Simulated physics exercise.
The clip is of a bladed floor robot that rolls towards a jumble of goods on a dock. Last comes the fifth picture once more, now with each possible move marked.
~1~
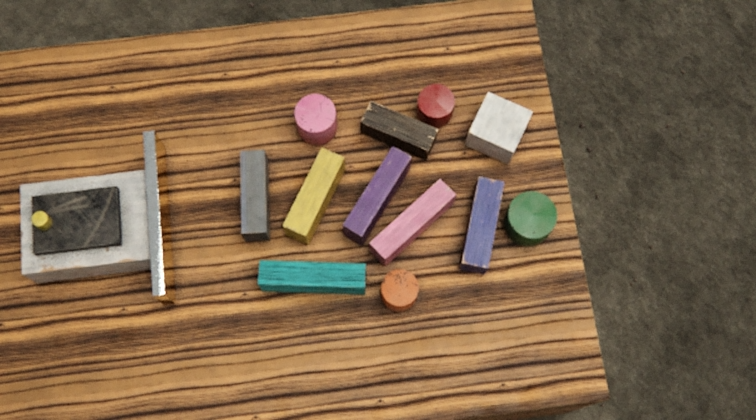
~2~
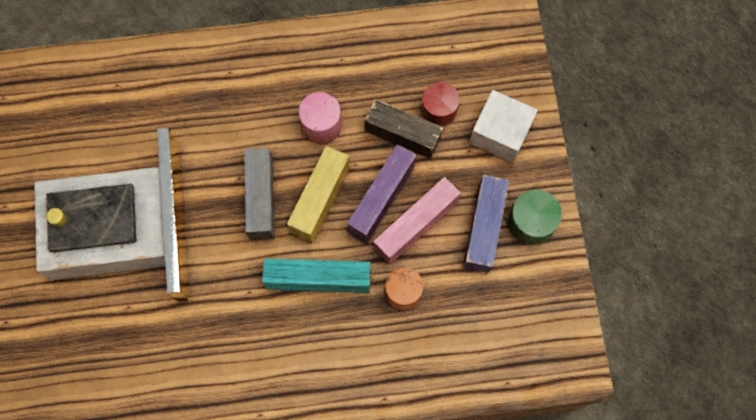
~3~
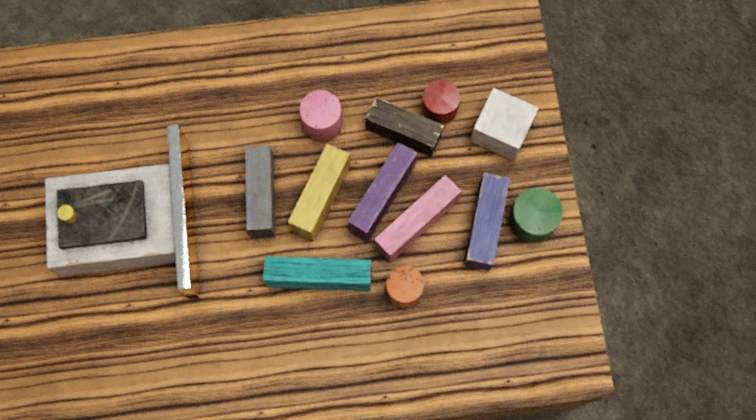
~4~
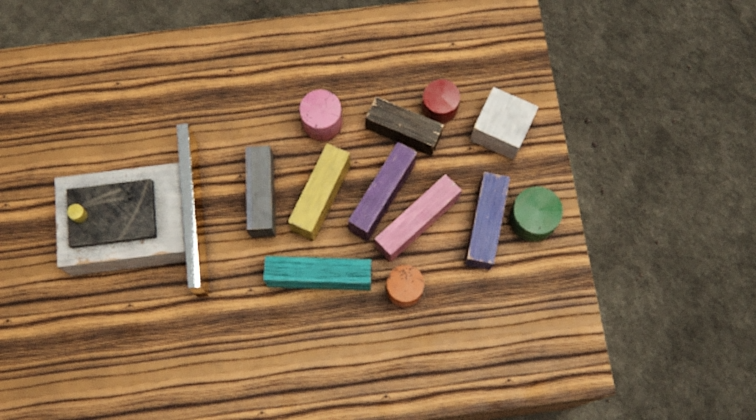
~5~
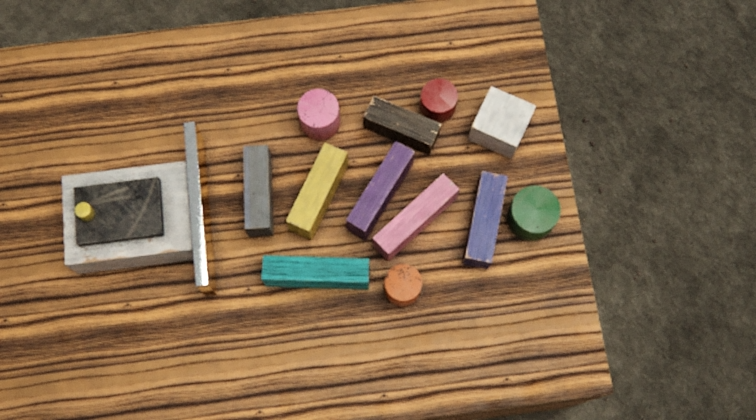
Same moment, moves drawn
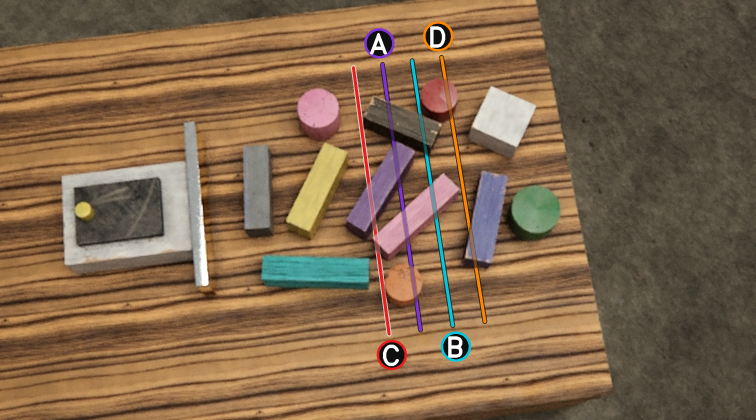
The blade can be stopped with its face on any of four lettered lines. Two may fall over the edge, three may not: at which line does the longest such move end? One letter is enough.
No farther than D.
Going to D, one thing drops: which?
The green canister goes over.
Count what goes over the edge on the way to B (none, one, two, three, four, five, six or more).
One.
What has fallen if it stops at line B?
The green canister goes over.
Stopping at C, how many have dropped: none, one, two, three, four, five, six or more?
In all, none.
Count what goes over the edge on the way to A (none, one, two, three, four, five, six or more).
By then, none.
On the marked copy, A at (401, 191); B at (432, 188); C at (370, 195); D at (462, 184).
Following D. Soon after the start, robot (222, 198); orange canister (430, 290); turquoise stick (361, 268).
Later, robot (319, 186); green canister (543, 213); blue bar (506, 219).
In the end, robot (393, 177); green canister over the edge; blue bar (578, 210); one fallen.
As for the rest, A is within the limit but short; B is within the limit but short; C is within the limit but short.
